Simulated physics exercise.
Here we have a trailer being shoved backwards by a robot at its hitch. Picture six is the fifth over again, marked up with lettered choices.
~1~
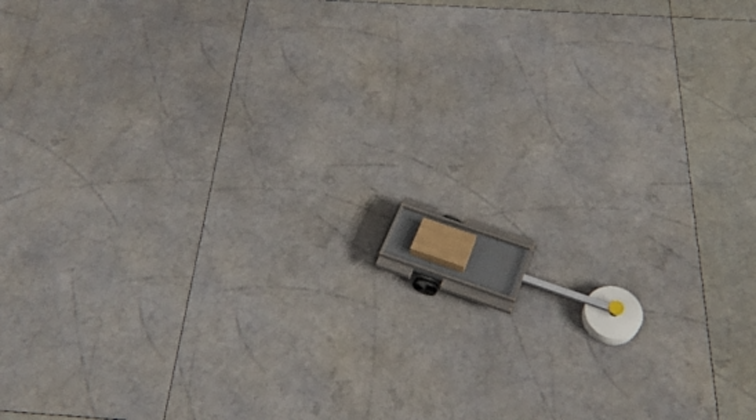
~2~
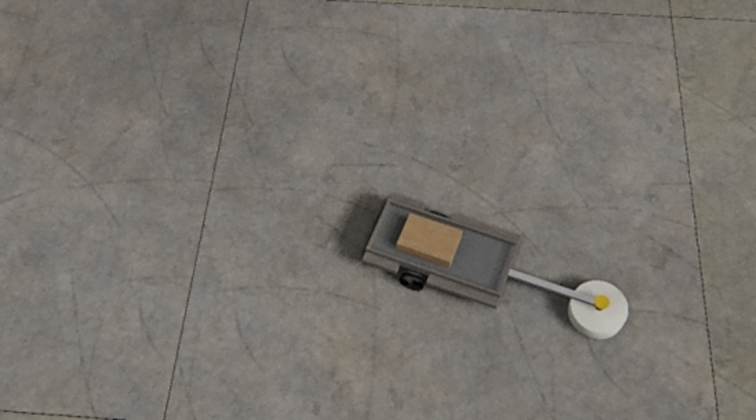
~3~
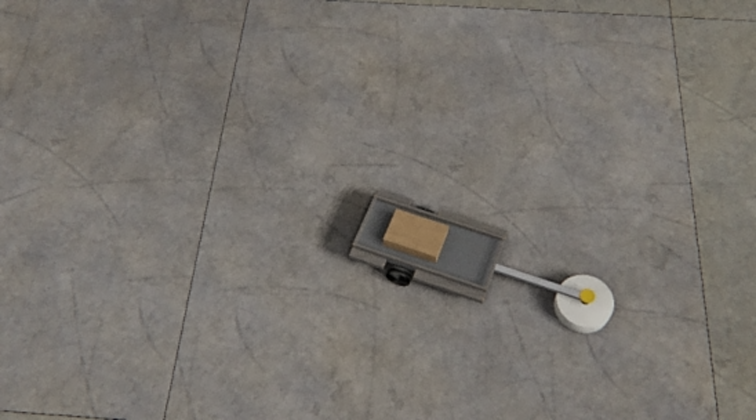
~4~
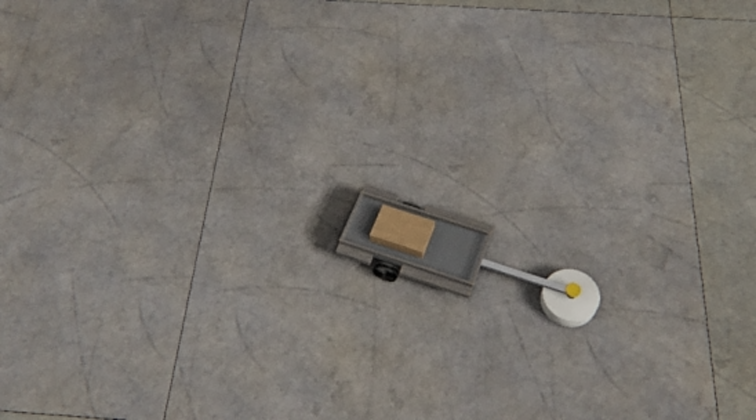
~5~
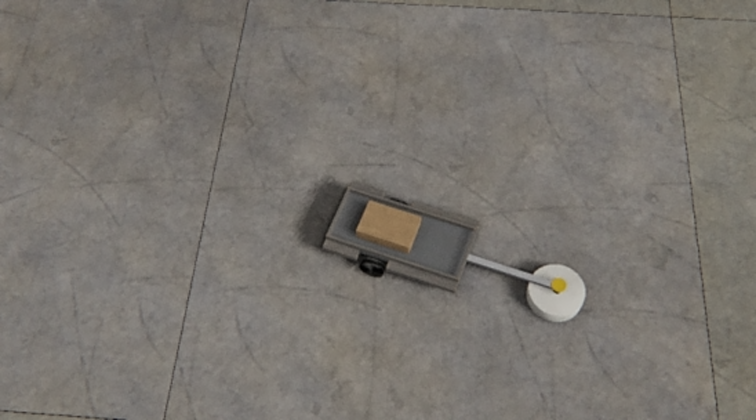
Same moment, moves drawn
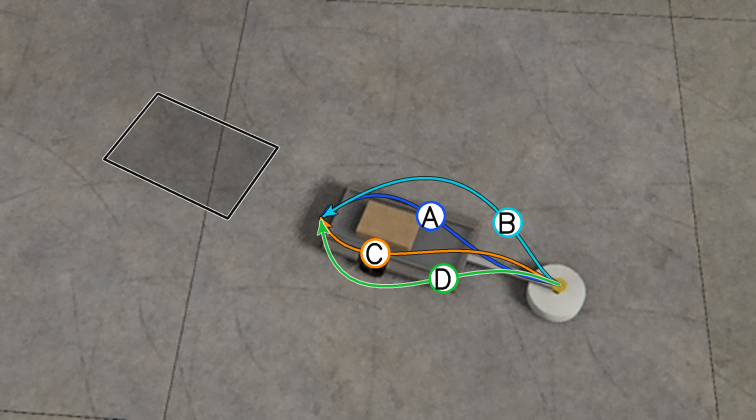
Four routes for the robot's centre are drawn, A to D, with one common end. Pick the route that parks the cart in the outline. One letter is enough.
The cart ends in the outline on C.
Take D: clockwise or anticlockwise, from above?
On that route, clockwise.
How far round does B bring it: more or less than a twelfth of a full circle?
More.
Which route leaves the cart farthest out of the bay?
Route B.
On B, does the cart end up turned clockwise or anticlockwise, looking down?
On that route, anticlockwise.
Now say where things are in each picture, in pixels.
Grey cart (456, 253); robot (613, 314), in the first picture.
Robot (599, 308); grey cart (442, 248), in the second picture.
Robot (585, 302); grey cart (429, 243), in the third picture.
Robot (571, 296); grey cart (415, 239), in the fourth picture.
Robot (556, 291); grey cart (402, 234), in the fifth picture.
On the marked copy, A from (559, 285) via (439, 222) to (321, 218); B from (559, 285) via (463, 186) to (324, 216); C from (559, 285) via (438, 251) to (321, 218); D from (559, 285) via (412, 284) to (321, 221); the bay at (191, 153).
Taking C. A third of the way, robot (472, 259), cart (319, 210).
Two thirds of the way, robot (383, 261), cart (246, 187).
When it is over, robot (322, 225), cart (190, 156); the cart stands in the bay.
As for the rest, A leaves the cart at (171, 189), out of the bay; B leaves the cart at (164, 263), out of the bay; D leaves the cart at (223, 124), out of the bay.
